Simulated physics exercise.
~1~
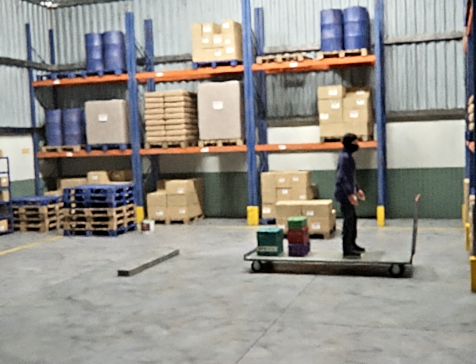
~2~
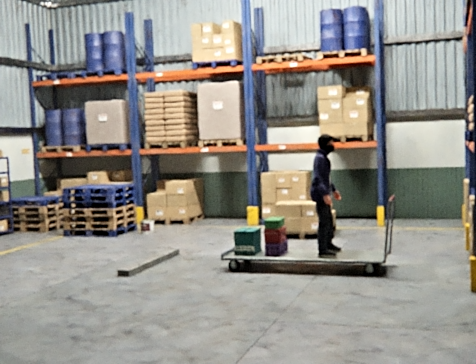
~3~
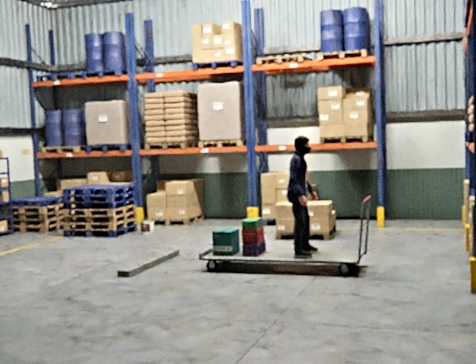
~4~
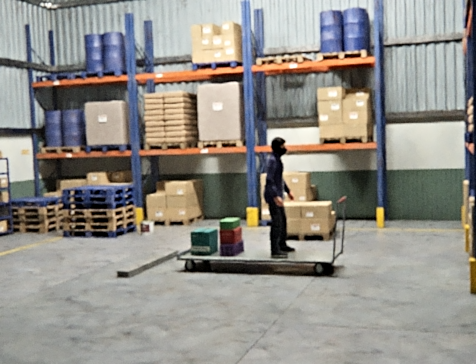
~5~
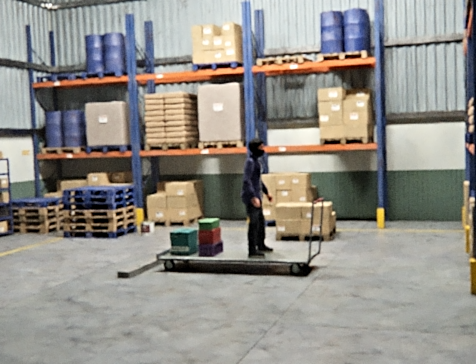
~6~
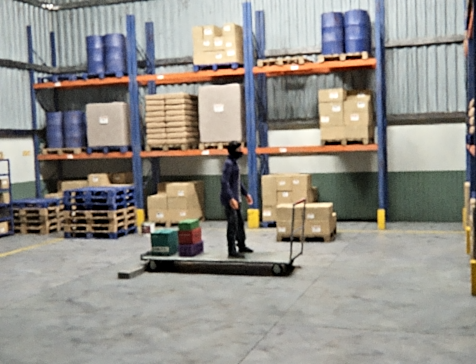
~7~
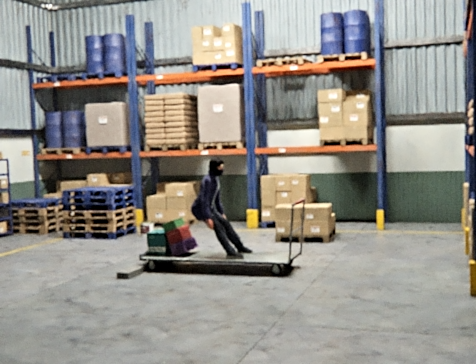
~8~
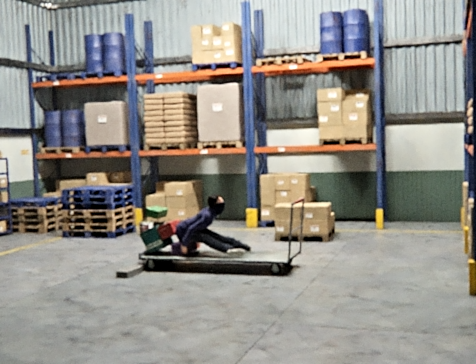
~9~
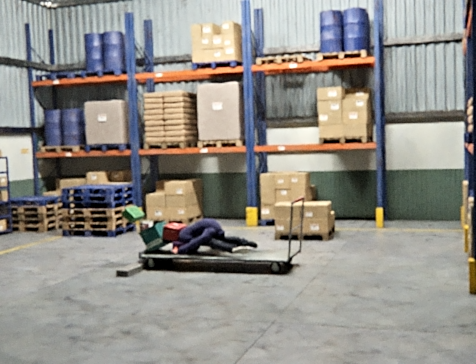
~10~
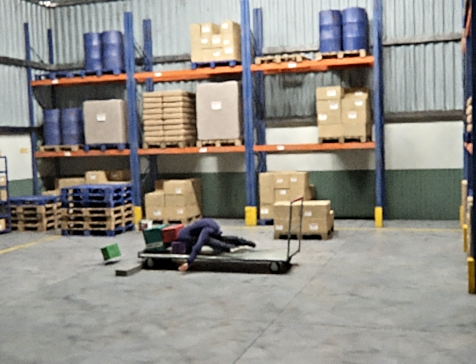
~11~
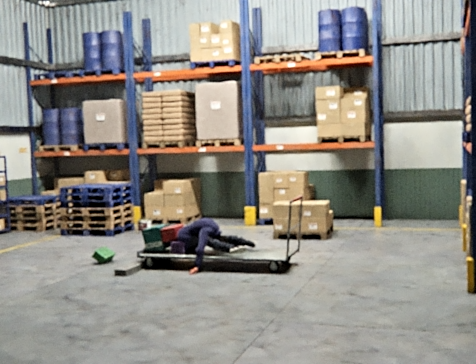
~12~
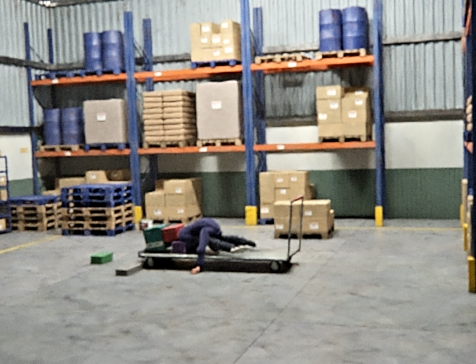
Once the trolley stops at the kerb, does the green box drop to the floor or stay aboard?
The green box drops off the front end of the trolley. It ends up on the floor beyond the deck.
